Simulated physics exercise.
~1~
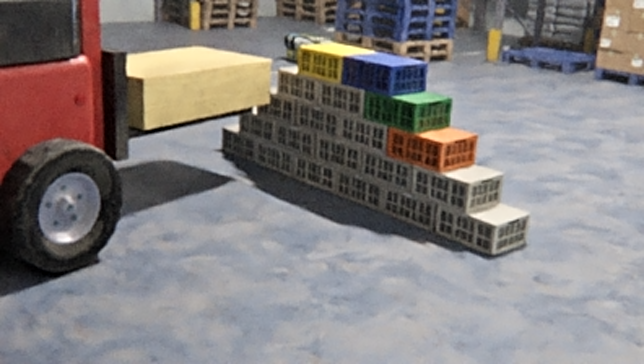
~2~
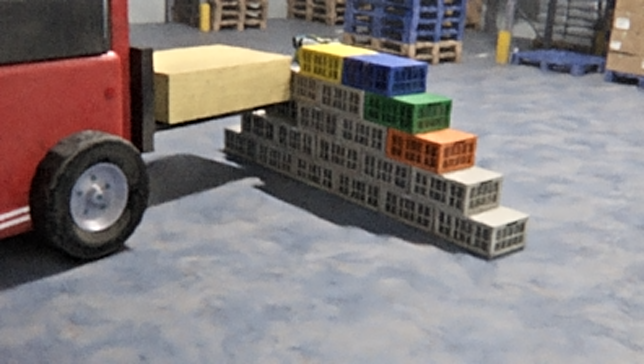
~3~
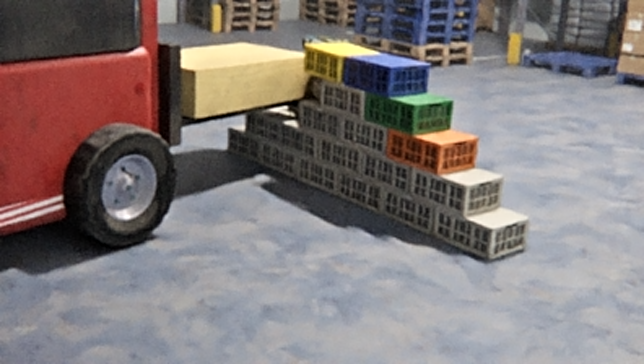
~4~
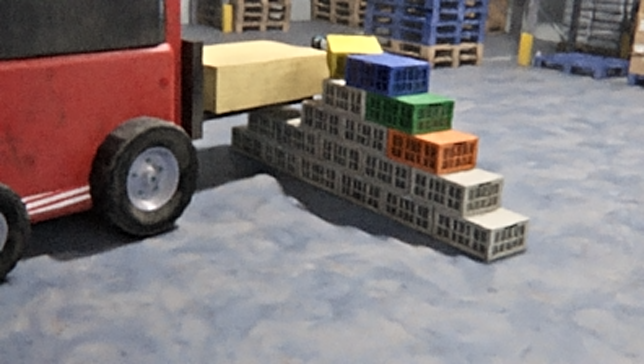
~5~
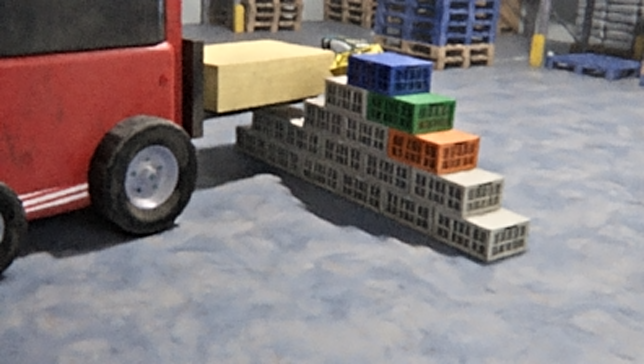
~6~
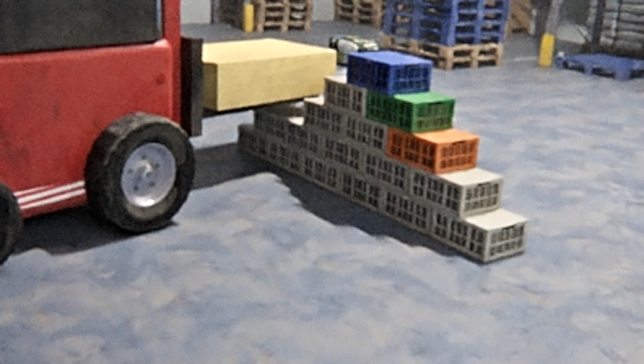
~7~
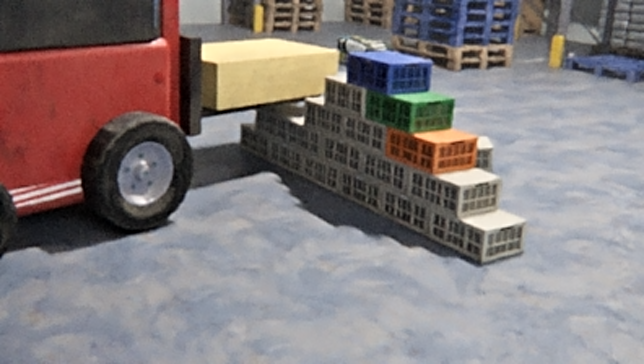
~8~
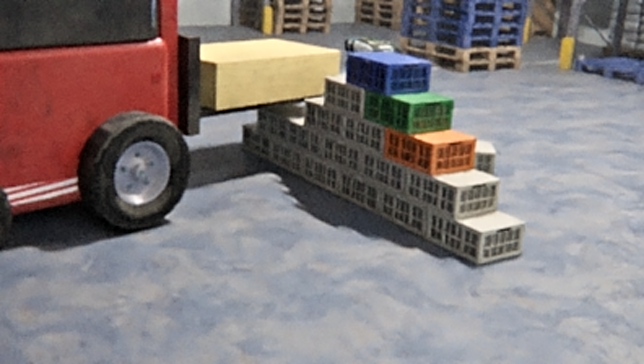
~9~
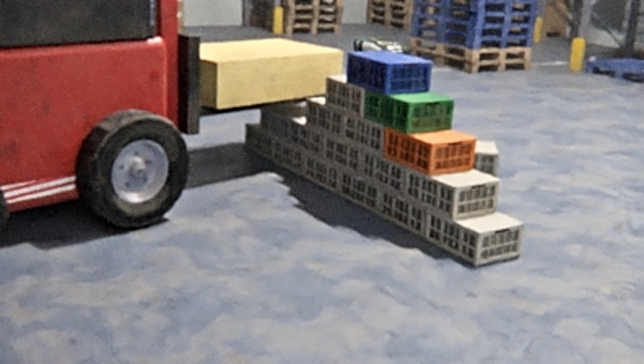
A red lift truck pushing a pale block rightward into a stepped crate wall, toppling the yellow crate while the blue stays up.
